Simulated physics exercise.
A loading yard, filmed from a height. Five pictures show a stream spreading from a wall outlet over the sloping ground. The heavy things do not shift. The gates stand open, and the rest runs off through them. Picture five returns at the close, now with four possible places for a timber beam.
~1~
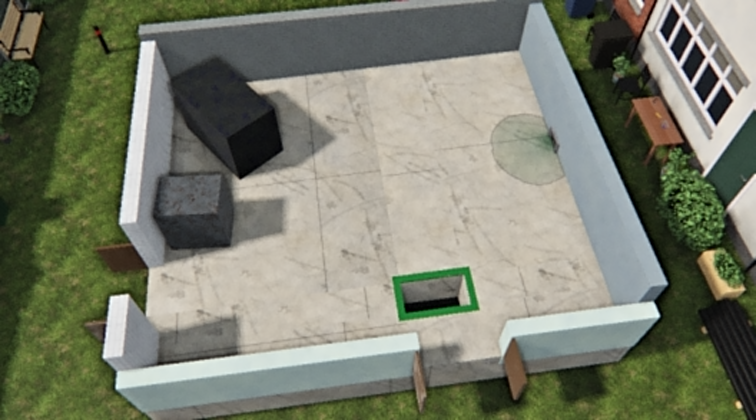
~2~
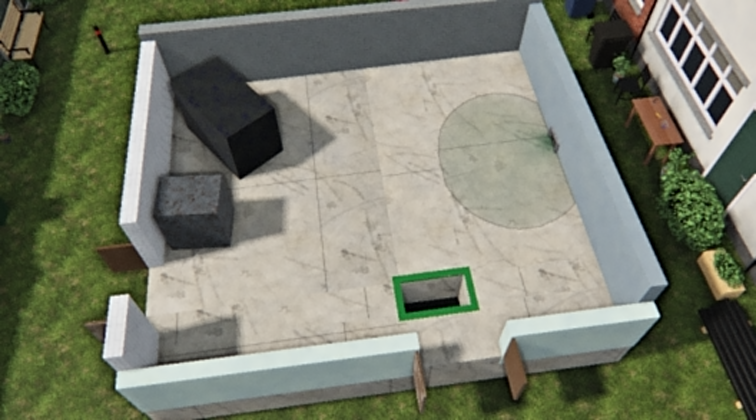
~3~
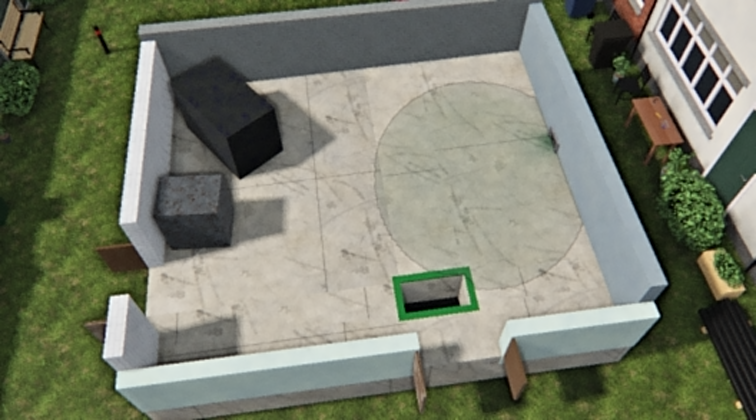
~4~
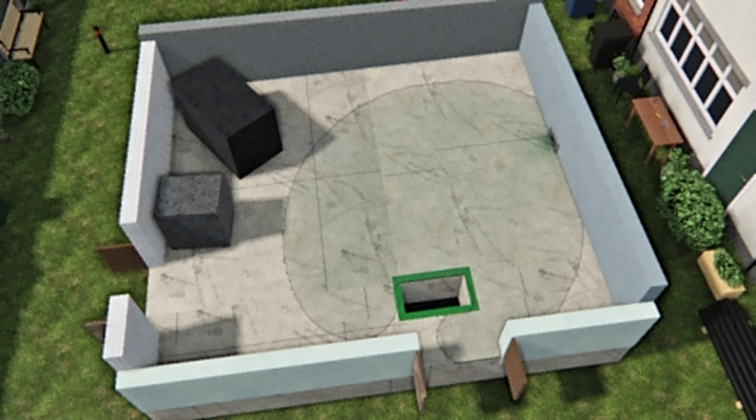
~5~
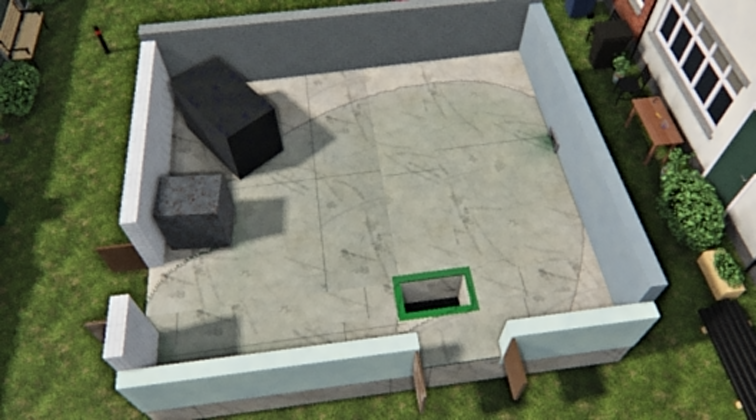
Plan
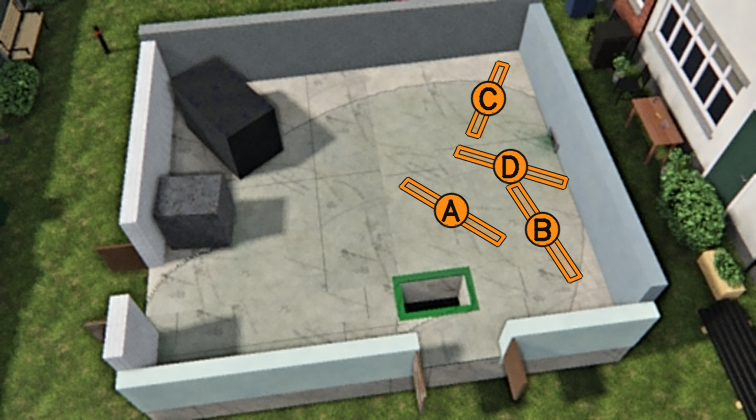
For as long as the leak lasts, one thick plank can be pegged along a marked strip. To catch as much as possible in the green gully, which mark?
Best: C.
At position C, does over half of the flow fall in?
No.
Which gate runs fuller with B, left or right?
The left one.
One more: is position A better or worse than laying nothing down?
Worse.
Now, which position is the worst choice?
It is D.
On the marked copy, A from (404, 183) to (501, 240); B from (513, 185) to (575, 278); C from (473, 135) to (502, 64); D from (457, 151) to (564, 183).
Choosing A, about 8 % of the stream goes into the green gully, about 89 % out by the gates.
Choosing B, about 17 % of the stream goes into the green gully, about 82 % out by the gates.
Choosing C, about 29 % of the stream goes into the green gully, about 71 % out by the gates.
Choosing D, about 3 % of the stream goes into the green gully, about 96 % out by the gates.
